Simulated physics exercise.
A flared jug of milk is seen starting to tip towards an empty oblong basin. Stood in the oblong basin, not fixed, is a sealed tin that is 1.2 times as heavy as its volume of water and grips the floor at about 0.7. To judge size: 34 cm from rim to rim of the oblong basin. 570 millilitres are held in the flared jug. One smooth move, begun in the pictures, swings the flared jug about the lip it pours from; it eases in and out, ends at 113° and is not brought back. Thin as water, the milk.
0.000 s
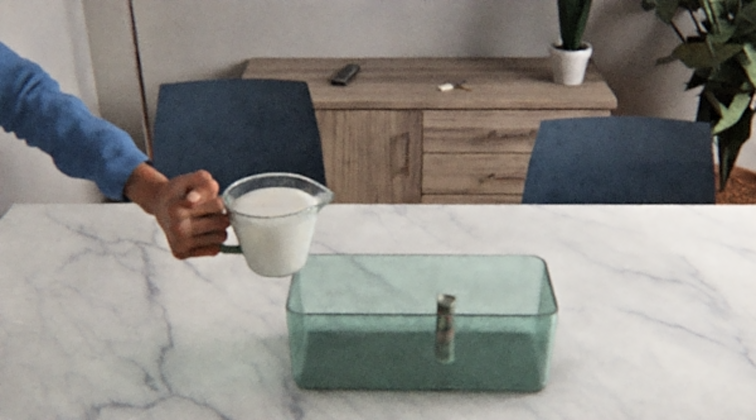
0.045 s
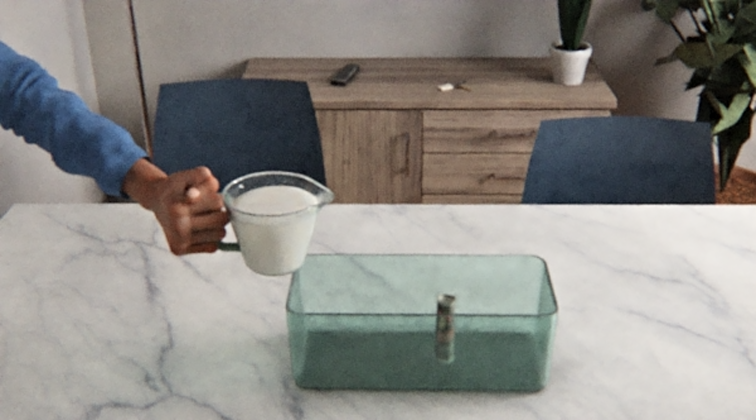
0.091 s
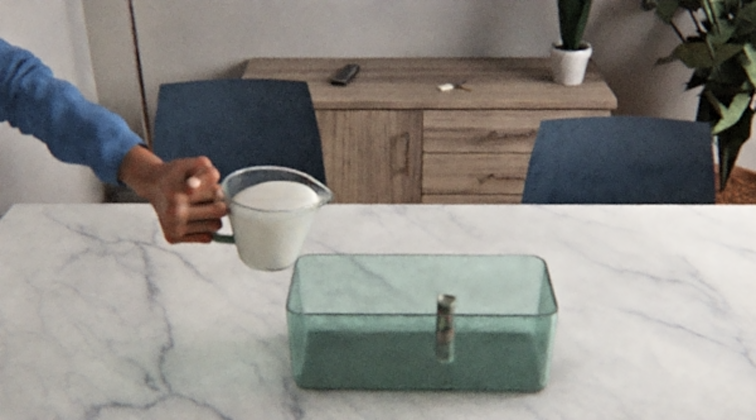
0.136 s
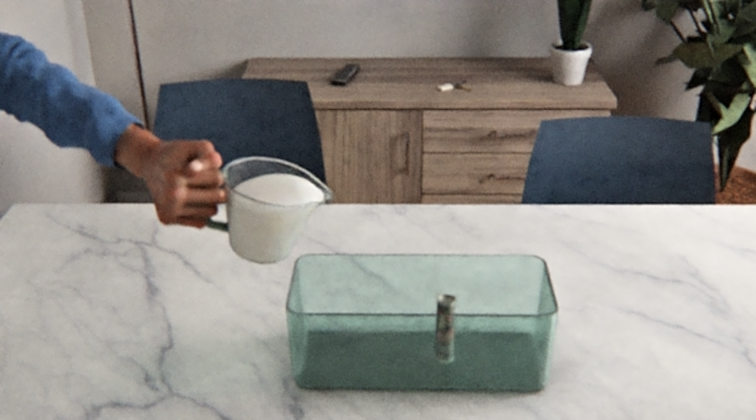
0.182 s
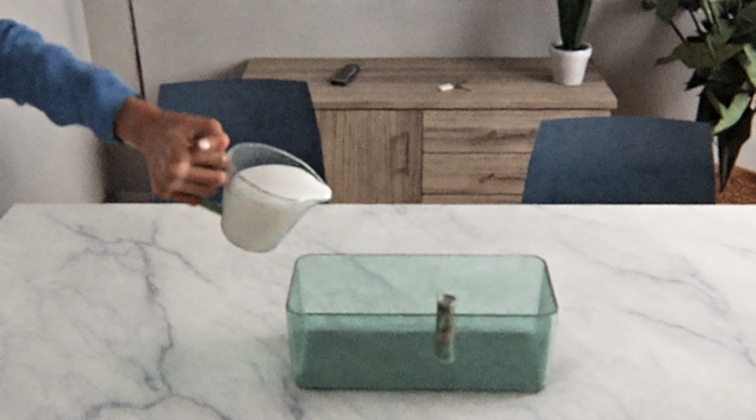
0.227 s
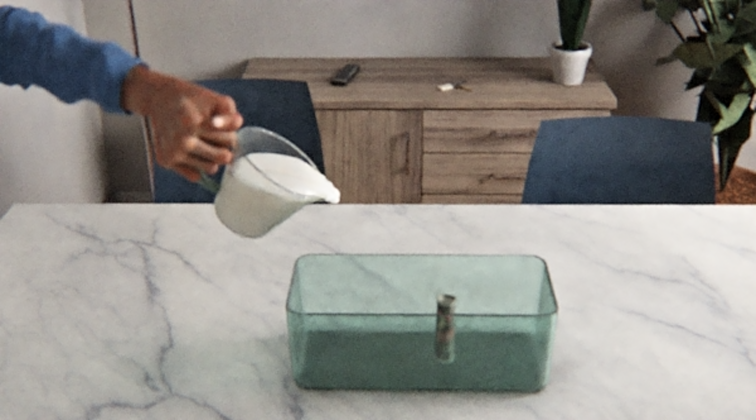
A clear flared jug of milk, gripped by a hand in a blue sleeve at left, tilts slowly and then faster toward the right, its handle side rising as the milk slides up to the lip. Below it, a green translucent oblong basin with a small upright tin inside stands on a white marbled table. The steady, slightly raised view shows two dark blue chairs, a wooden cabinet and plants behind.
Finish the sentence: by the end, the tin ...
By the end, the tin has toppled.
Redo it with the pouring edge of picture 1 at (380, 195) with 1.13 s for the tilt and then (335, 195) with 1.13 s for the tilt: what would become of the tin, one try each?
First it stays on its base; then it stays on its base.
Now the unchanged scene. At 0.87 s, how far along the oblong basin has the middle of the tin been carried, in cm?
The tin is about 8 cm from where it started.
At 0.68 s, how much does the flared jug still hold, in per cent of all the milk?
Close to 0 percent of the total.
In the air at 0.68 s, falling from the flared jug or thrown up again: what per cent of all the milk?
Close to 14 %.
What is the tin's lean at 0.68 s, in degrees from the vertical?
Measured tilt, approx.: 50 degrees.
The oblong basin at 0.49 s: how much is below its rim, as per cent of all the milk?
Around 10 percent.
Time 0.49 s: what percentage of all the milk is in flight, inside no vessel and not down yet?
Close to 50 per cent, I'd say.
After 0.49 s the tilt is 105° and 40 per cent is still to pour; the tin stands where it began.
After 0.68 s the tilt is 113° and 0 per cent is still to pour; the tin leans 48°.
After 0.87 s the tilt is 113° and 0 per cent is still to pour; the tin lies on its side.
After 1.09 s the tilt is 113° and 0 per cent is still to pour; the tin lies on its side.
In the end the tin lies on its side.
